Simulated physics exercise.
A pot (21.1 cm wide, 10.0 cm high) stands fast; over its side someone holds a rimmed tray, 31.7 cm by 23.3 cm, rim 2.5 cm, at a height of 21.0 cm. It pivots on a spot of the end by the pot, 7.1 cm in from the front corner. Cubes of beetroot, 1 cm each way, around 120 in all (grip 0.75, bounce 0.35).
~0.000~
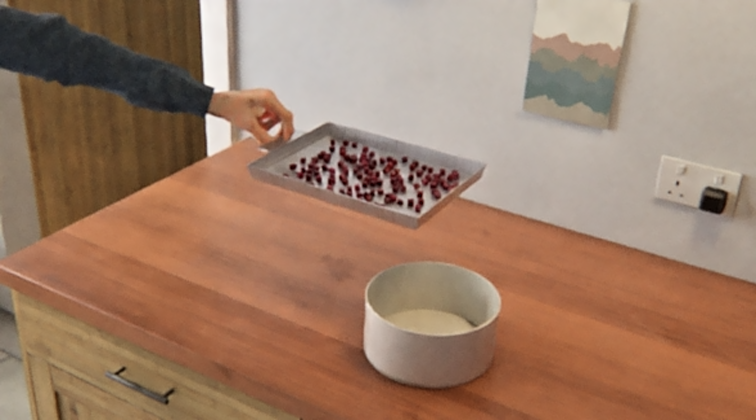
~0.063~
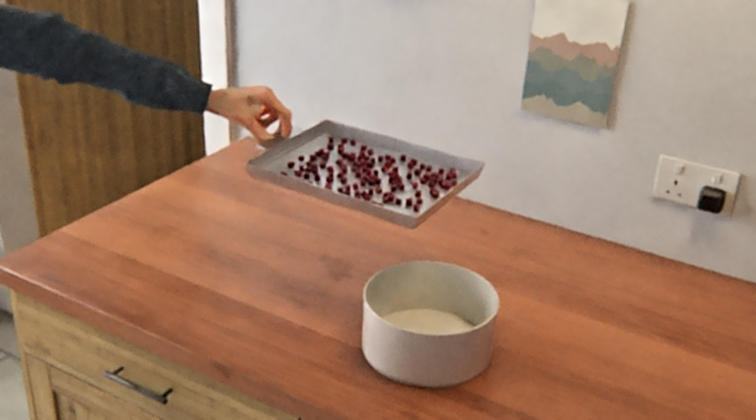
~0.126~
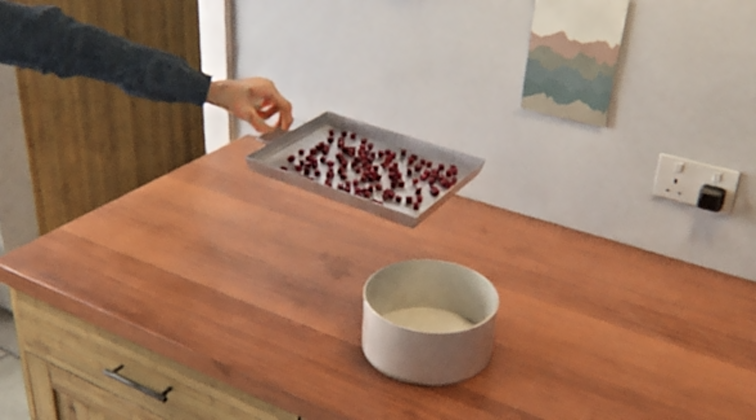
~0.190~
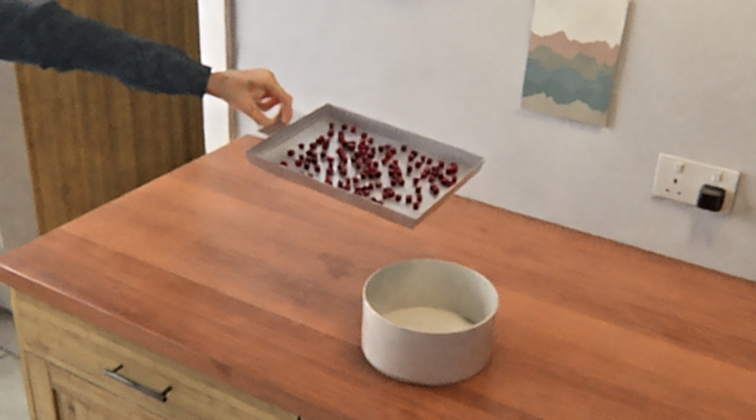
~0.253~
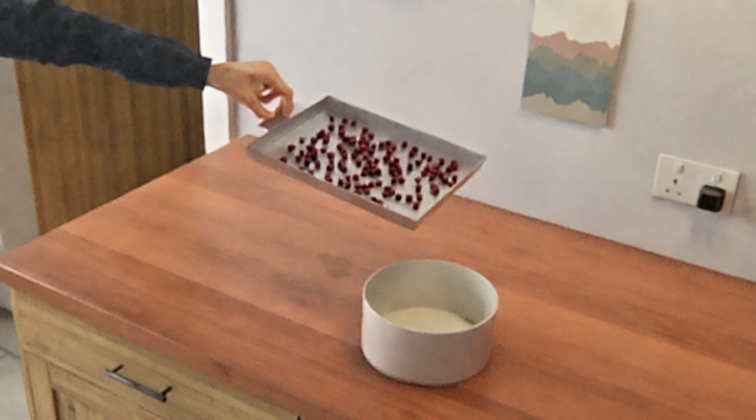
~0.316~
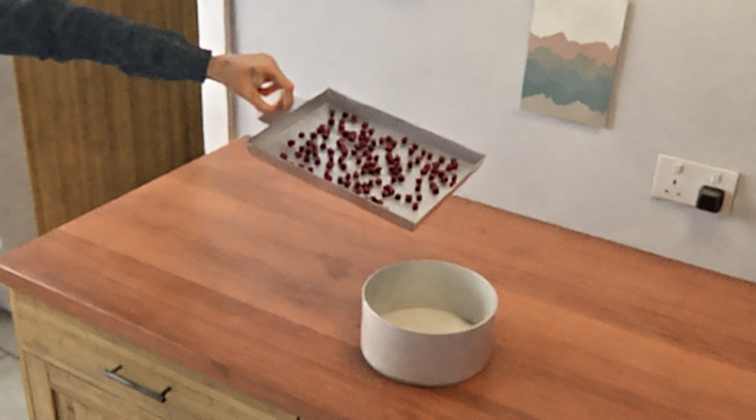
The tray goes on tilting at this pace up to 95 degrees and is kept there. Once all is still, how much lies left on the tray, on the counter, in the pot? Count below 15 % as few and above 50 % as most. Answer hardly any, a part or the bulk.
Tray: Hardly any, counter: Hardly any, pot: The bulk.
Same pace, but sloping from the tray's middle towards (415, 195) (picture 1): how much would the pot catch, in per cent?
Some 60 per cent.
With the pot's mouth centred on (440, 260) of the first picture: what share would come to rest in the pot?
About 20 per cent.
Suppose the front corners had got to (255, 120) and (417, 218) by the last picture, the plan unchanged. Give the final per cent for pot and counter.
Pot 65, counter 30.
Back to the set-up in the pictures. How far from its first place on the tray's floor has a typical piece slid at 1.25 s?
Some 12 cm.
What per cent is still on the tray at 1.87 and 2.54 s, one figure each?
In turn: 75, 15.
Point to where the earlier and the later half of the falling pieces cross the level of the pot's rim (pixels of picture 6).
At about (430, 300), then at (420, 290).
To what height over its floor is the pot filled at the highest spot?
About 2.0 cm.
After 1.25 s, tilt 50 degrees; the tray holds 90 %, the pot 0 %.
Then, at 1.87 s, tilt 76 degrees; the tray holds 75 %, the pot 25 %.
Then, at 2.54 s, tilt 95 degrees; the tray holds 15 %, the pot 70 %.
In the end, at 3.6 s, tray 0 %, counter 0 %, pot 95 %.
